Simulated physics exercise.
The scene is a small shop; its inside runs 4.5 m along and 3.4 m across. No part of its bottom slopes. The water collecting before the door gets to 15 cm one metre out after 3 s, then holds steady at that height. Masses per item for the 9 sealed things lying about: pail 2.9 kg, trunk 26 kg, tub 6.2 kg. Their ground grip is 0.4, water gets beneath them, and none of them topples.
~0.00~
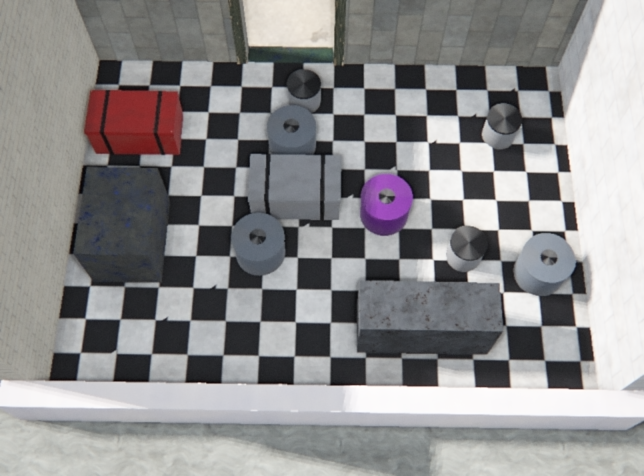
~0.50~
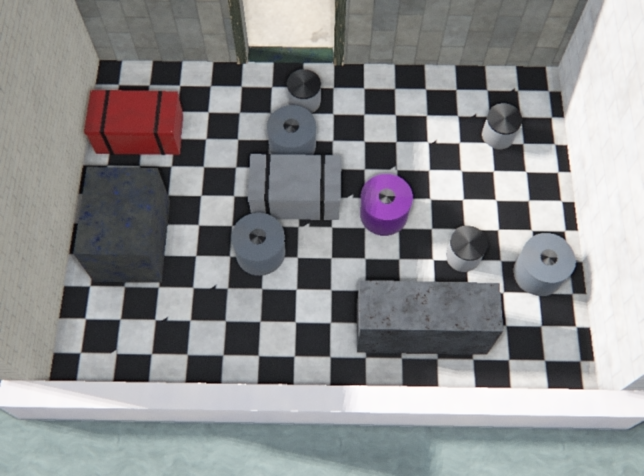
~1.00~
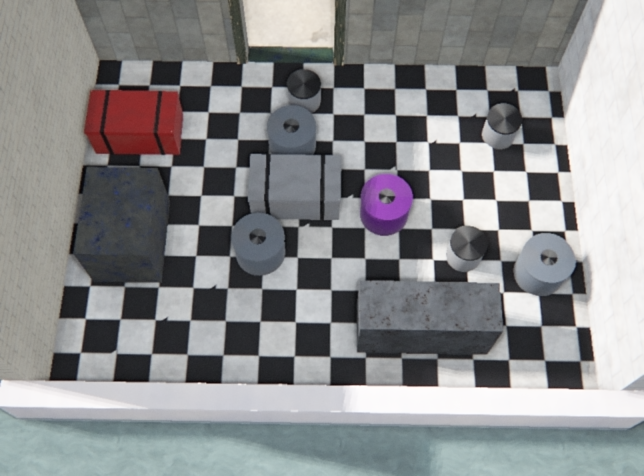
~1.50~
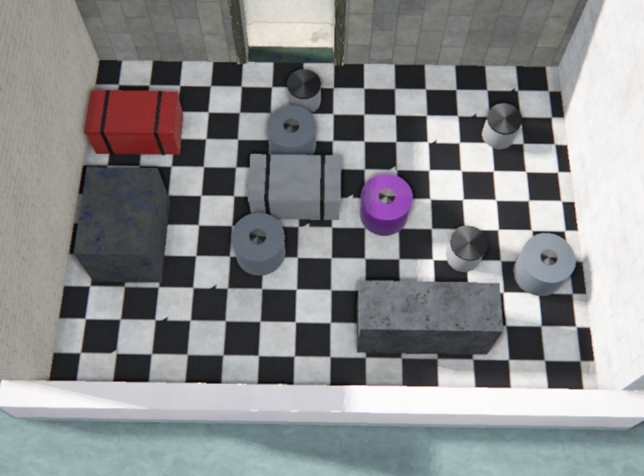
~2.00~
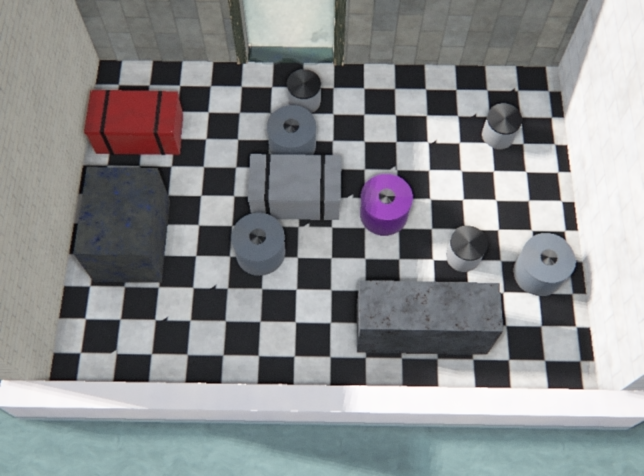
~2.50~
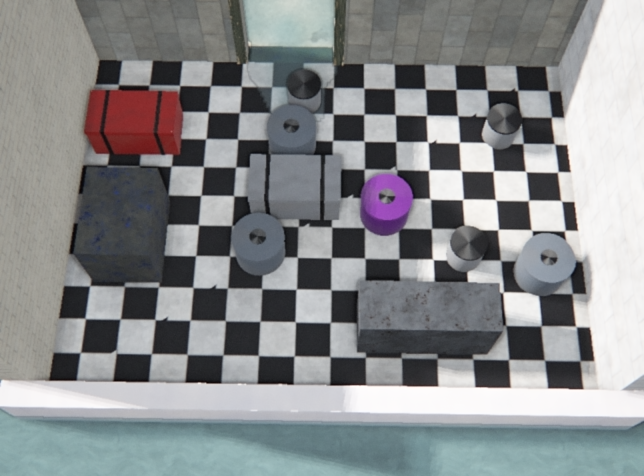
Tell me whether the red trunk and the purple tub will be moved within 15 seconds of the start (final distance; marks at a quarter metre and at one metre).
By that time the red trunk has not really moved and the purple tub has shifted a little.
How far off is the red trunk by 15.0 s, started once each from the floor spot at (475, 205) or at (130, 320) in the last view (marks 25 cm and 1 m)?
Respectively, it sits tight and sits tight.
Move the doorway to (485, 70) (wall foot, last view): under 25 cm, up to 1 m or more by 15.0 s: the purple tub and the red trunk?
Purple tub: Long trip; red trunk: No real movement.
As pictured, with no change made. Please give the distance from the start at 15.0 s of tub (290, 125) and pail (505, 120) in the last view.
200 cm, 50 cm.
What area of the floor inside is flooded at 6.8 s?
11.0 m2.
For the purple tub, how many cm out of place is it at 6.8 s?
Some 40 cm from the start.
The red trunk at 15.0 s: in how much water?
5 cm or so.
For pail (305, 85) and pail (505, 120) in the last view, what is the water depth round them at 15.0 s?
I'd put it at 4 cm and 6 cm respectively.
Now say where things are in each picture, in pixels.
The red trunk at (131, 111) rests on the ground; the purple tub at (387, 197), on the bottom; water covers 0.0 m2; 0 of 9 have shifted, in the first frame.
The red trunk at (131, 111) rests on the ground; the purple tub at (387, 197), on the bottom; water covers 0.0 m2; 0 of 9 have shifted, in the second frame.
The red trunk at (131, 111), on the bottom; the purple tub at (387, 197), on the bottom; water covers 0.0 m2; 0 of 9 have shifted, in the third frame.
The red trunk at (131, 111) rests on the ground; the purple tub at (387, 197) rests on the ground; 0.0 m2 under water; 0 of 9 have shifted, in the fourth frame.
The red trunk at (131, 111), on the bottom; the purple tub at (387, 197) rests on the ground; 0.0 m2 under water; 0 of 9 have shifted, in the fifth frame.
The red trunk at (131, 111), on the bottom; the purple tub at (387, 197) rests on the ground; water covers 0.3 m2; 0 of 9 have shifted, in the sixth frame.
After 3.5 s the red trunk is near (131, 111), 0.0 m from its start, aground; the purple tub is near (387, 197), 0.0 m from its start, aground; 0 afloat.
After 6.8 s the red trunk is near (131, 111), 0.0 m from its start, aground; the purple tub is near (397, 234), 0.4 m from its start, aground; 2 afloat.
After 11.0 s the red trunk is near (131, 111), 0.0 m from its start, aground; the purple tub is near (397, 234), 0.4 m from its start, aground; 4 afloat.
After 15.0 s the red trunk is near (131, 111), 0.0 m from its start, aground; the purple tub is near (421, 229), 0.4 m from its start, afloat; 8 afloat.
